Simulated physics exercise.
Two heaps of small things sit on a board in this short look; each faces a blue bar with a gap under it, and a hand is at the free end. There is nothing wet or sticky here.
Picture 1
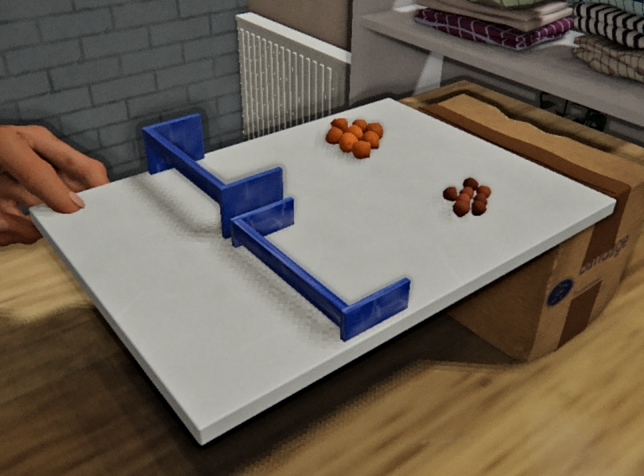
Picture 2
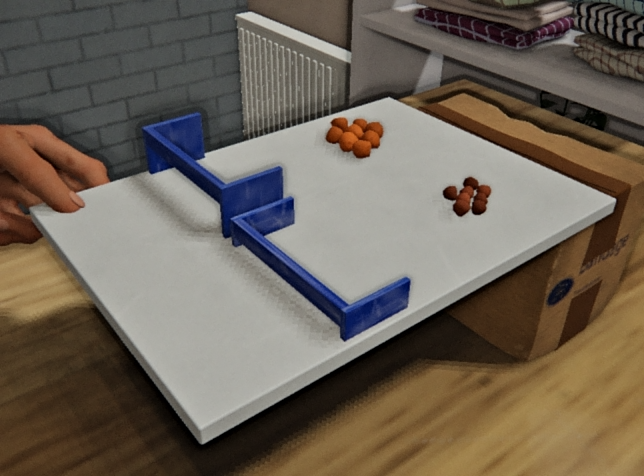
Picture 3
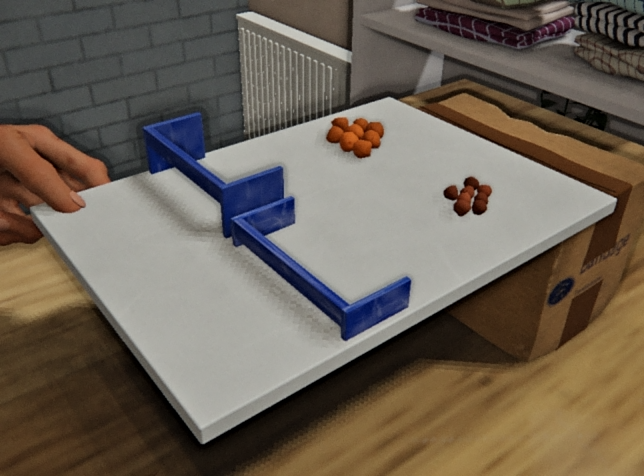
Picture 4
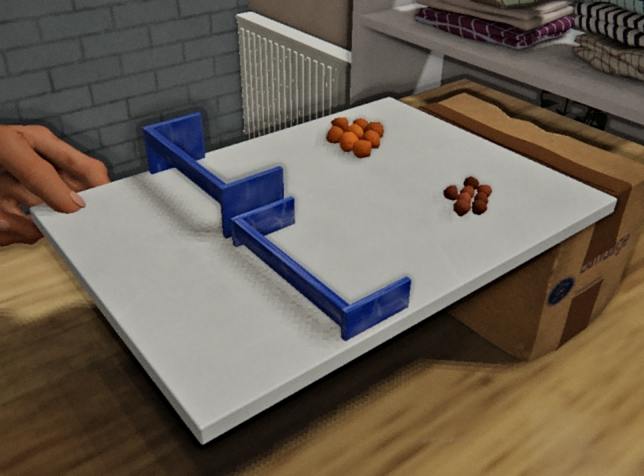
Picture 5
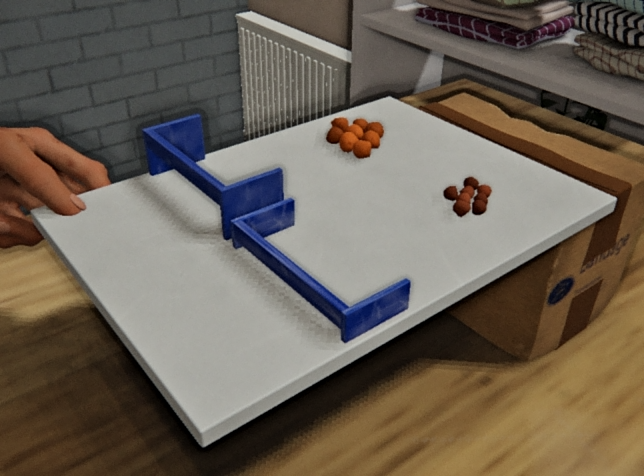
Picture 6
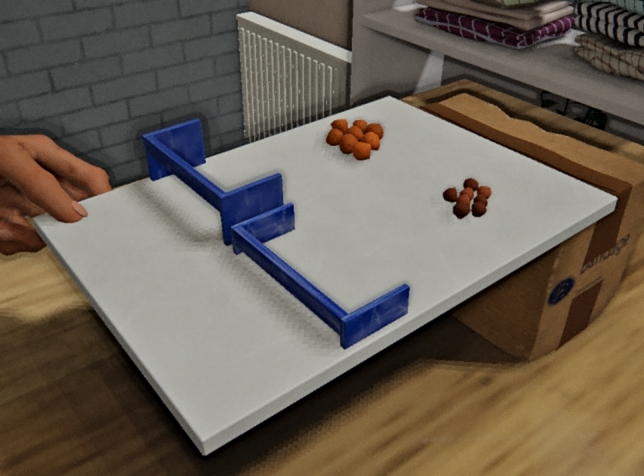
In this clip, a hand holds the left end of a white board propped on a cardboard box, with two small piles and two blue bars on it; the held end then dips very slightly while the piles stay still.
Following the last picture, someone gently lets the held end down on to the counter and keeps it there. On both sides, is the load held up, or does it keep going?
The front batch is held up; the back batch keeps going.
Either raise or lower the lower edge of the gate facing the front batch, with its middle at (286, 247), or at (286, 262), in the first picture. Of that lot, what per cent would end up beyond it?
I'd say around 100 in a hundred, and around 100 in a hundred after that.
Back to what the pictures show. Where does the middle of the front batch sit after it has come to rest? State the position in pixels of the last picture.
About (319, 383), in pixels of the final view.
Then, 0.34 s later than the last frame, board sloping at 10°; front batch where it was; back batch where it was.
Then, 0.78 s later than the last frame, board sloping at 22°; front batch on its way down; back batch on its way down.
Then, 1.24 s later than the last frame, board resting at 30°; front batch has reached its gate; back batch every one past its gate.
When it is over, board resting at 30°; front batch gathered behind its gate; back batch every one past its gate.
